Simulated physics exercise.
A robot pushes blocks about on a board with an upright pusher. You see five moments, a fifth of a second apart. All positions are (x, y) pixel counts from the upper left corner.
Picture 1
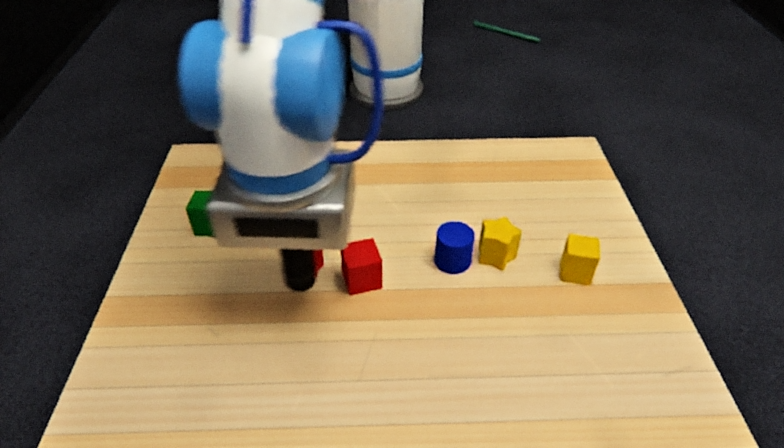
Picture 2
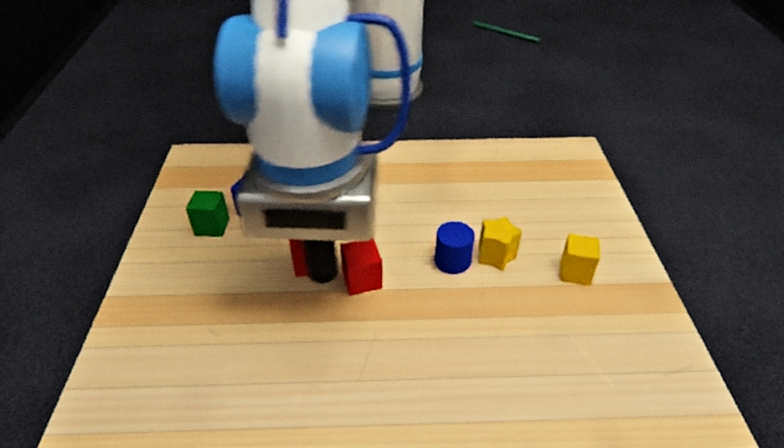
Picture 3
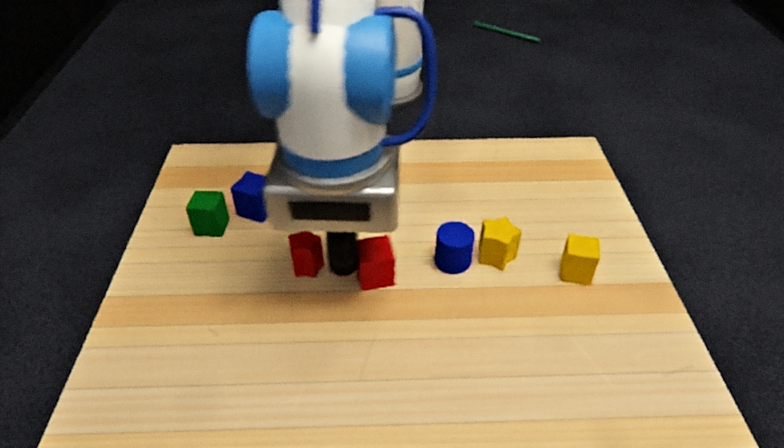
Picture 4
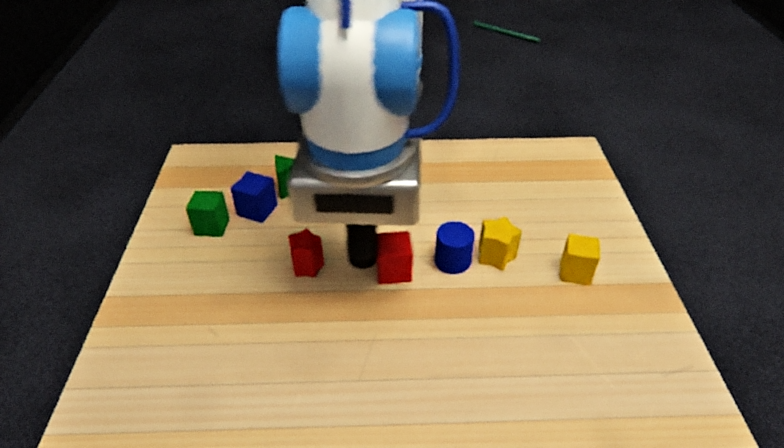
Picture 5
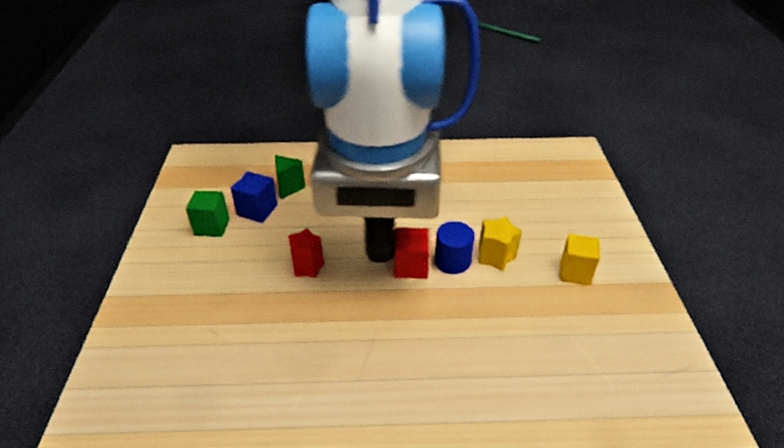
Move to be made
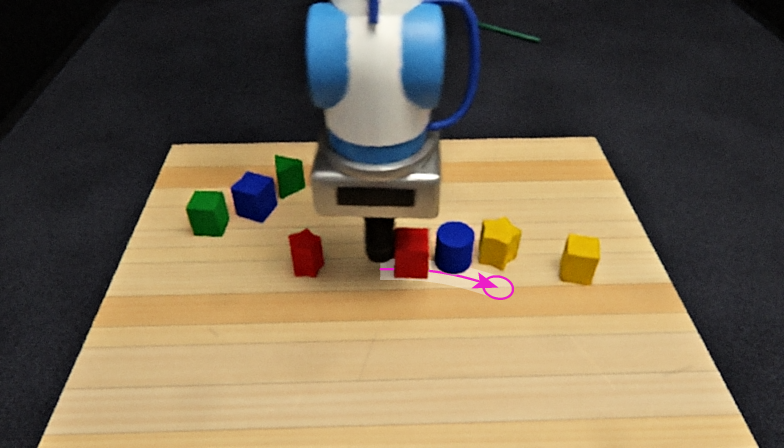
White and blue robot arm sliding a red block a short way right across a wooden board, toward a blue cylinder.
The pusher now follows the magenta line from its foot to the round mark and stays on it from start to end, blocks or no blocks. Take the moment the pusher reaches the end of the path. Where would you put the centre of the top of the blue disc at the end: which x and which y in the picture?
My prediction: (527, 217).
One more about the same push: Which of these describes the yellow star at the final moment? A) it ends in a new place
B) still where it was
I'll go with A - it ends in a new place.
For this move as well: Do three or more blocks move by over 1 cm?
I expect so.
Path on the board, from (380, 269) through (439, 272) to (498, 287).
One third of the way, pusher at (421, 254); red four-sided block at (451, 234), turned 30° anticlockwise; blue disc at (486, 228); yellow star at (521, 227).
Two thirds of the way, pusher at (463, 261); red four-sided block at (489, 236), turned 50° anticlockwise; blue disc at (518, 222); yellow star at (552, 221).
At the end, pusher at (501, 272); red star in place; red four-sided block at (509, 237), turned 65° anticlockwise; blue disc at (527, 217); yellow star at (561, 218).
